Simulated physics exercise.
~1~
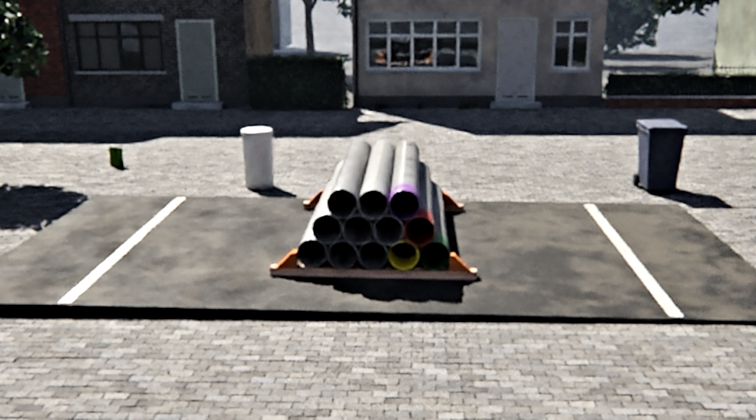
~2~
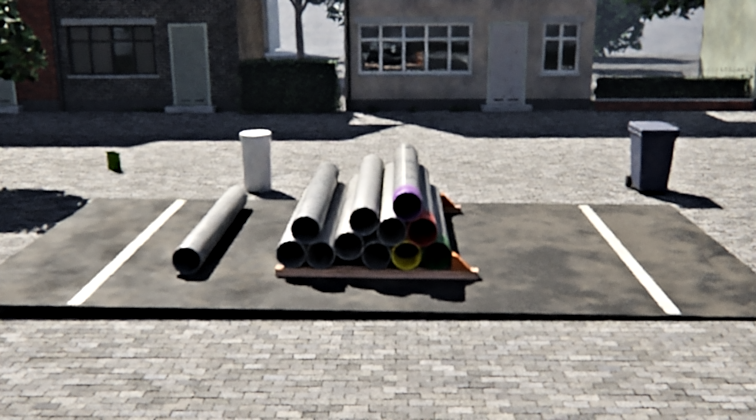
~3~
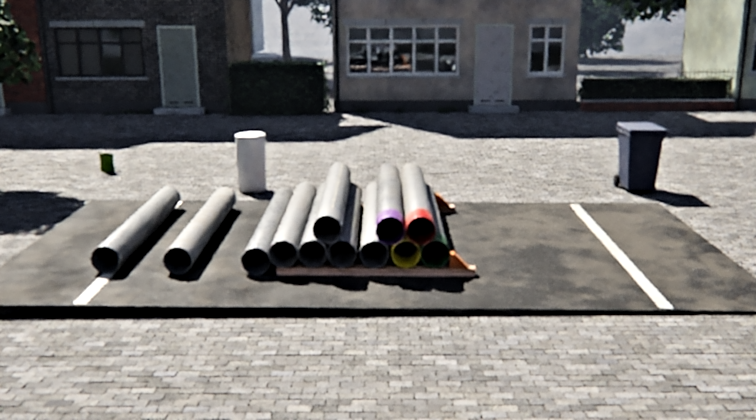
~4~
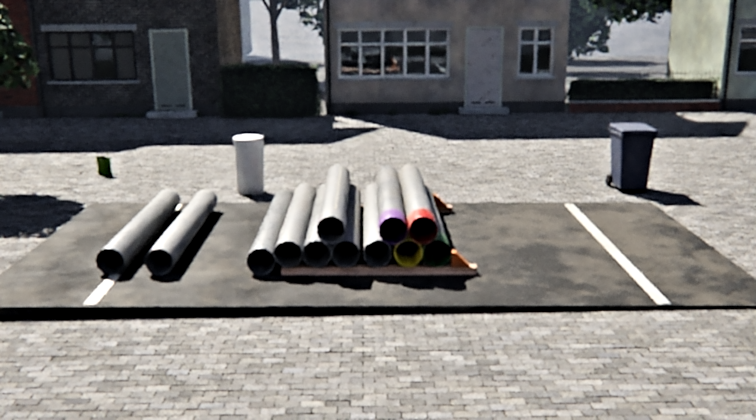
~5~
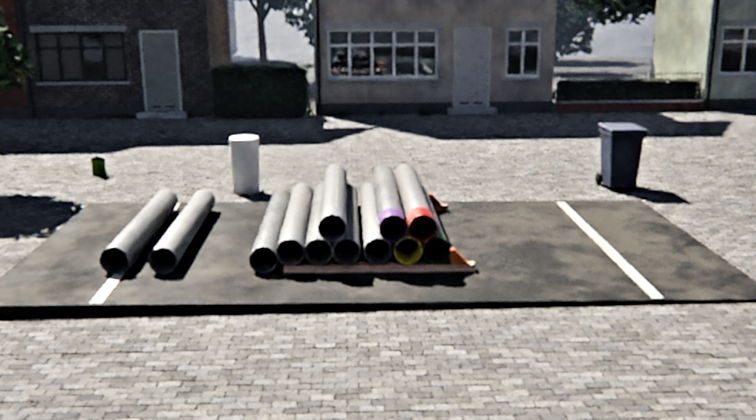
A pyramid of grey pipes, with purple, red, yellow and green ones on its right side, lies end-on on a low wooden base with orange chocks, on a dark pad between two white lines, with brick and plastered houses behind. The left chock goes, and the stack slumps left as one grey pipe rolls away. Another follows, the purple pipe drops beside the red one, and a grey pipe reaches the left line. The second loose pipe closes up to it while the view drifts slightly. Finally everything rests, the coloured pipes still stacked at right.
